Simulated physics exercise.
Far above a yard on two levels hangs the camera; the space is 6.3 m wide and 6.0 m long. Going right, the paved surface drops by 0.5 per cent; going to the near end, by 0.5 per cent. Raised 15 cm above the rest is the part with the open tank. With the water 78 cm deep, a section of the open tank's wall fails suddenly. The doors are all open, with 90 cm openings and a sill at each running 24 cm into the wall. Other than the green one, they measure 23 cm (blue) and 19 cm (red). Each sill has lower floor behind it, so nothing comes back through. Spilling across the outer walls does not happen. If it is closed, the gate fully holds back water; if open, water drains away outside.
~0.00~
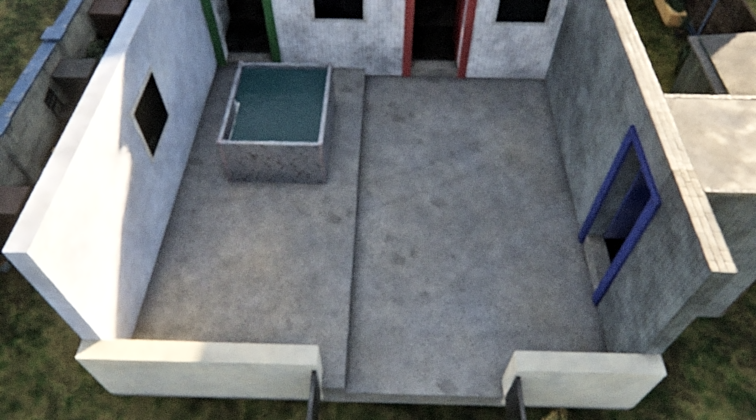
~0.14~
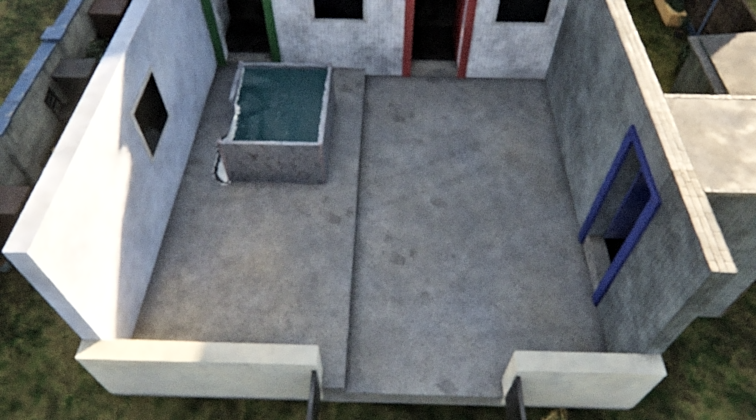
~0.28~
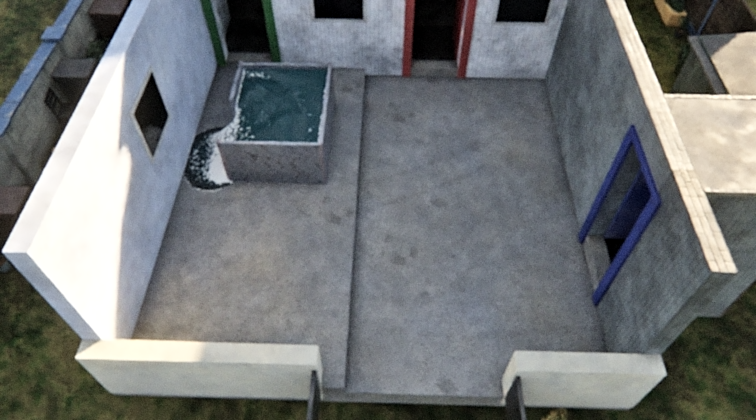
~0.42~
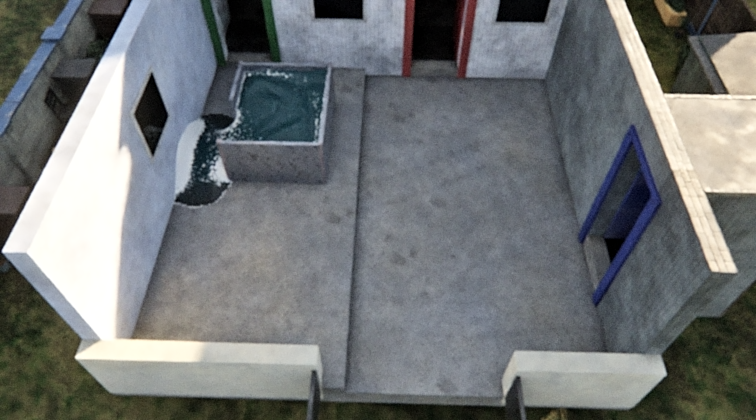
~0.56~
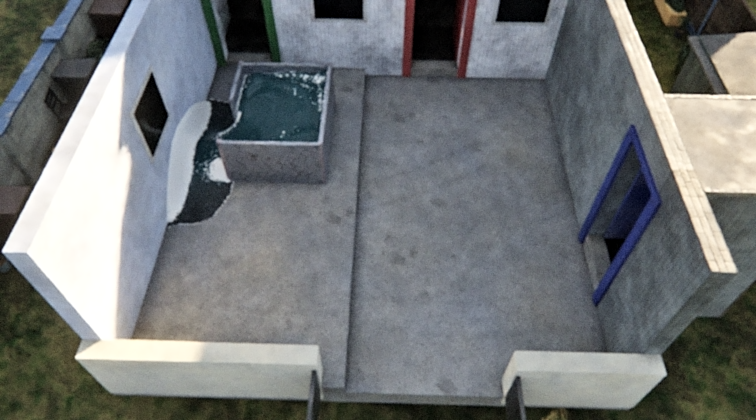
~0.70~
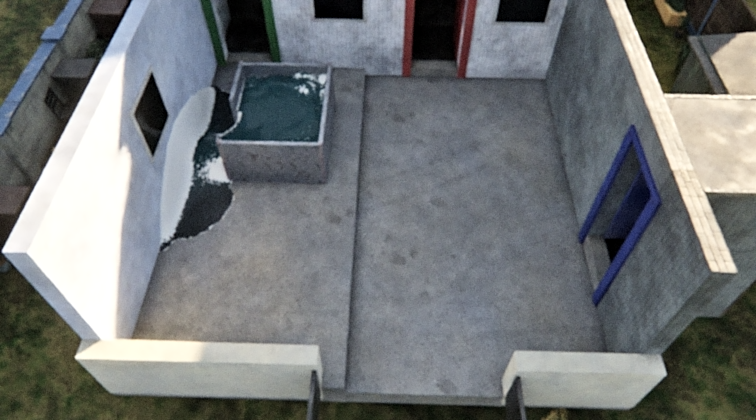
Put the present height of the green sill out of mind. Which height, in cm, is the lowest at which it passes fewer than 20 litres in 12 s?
Close to 26 cm.
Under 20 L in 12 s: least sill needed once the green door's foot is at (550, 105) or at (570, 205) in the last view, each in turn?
In turn: About 9.5 cm, about 8.5 cm.
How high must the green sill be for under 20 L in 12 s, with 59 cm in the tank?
Roughly 19 centimetres would do it.
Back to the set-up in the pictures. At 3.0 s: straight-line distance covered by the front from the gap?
5.2 m.
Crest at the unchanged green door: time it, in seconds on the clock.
Near 2.0 seconds.
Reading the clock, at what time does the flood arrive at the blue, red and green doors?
So the front gets to blue at 4.5 seconds, red at 2.8 seconds, and green at 1.0 seconds.
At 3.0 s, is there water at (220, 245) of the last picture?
That spot is swamped.
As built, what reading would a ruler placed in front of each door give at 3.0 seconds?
In cm - blue: 0, red: 2, green: 23.
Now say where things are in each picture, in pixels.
The first picture shows the open tank at (279, 105) is whole and still, 78 cm deep; the green door at (241, 20) is dry.
In the second picture, the gap is at (235, 147), the front 0.3 m out at a hidden place; the back of the open tank holds 78 cm.
In the third picture, water pours out at (235, 148) and has run 0.8 m, to (190, 156); about 12 cm deep outside, 78 cm at the back.
In the fourth picture, water pours out at (235, 149) and has run 0.9 m, to (201, 118); about 16 cm deep outside, 70 cm at the back.
In the fifth picture, the front is at (169, 223), 1.2 m from the gap at (235, 148); 1.8 m2 of floor is wet, 66 cm left at the back.
In the sixth picture, the gap is at (235, 148), the front 1.6 m out at (162, 246); the back of the open tank holds 67 cm; the green door at (241, 20), 2.4 m from the gap, is still 0.9 m from the nearest water.
After 1.4 s water covers 20 % of the floor, deepest (52 cm) near (187, 164); 21 cm at the green door, 13 litres in over its 11 cm sill.
After 3.0 s water covers 40 % of the floor, deepest (28 cm) near (200, 156); 23 cm at the green door, 166 litres in over its 11 cm sill.
After 12.0 s water covers 90 % of the floor, deepest (8 cm) near (588, 381); 4 cm at the green door, 232 litres in over its 11 cm sill.
At the green door as built, the water arrived by 1.1 s and peaked near 31 cm at 2.0 s.
Run again over the same 12 s with other heights there, 40 litres in over 22.5 cm, 7 litres over 30 cm. The limit of 20 litres is kept from about 26 cm up.
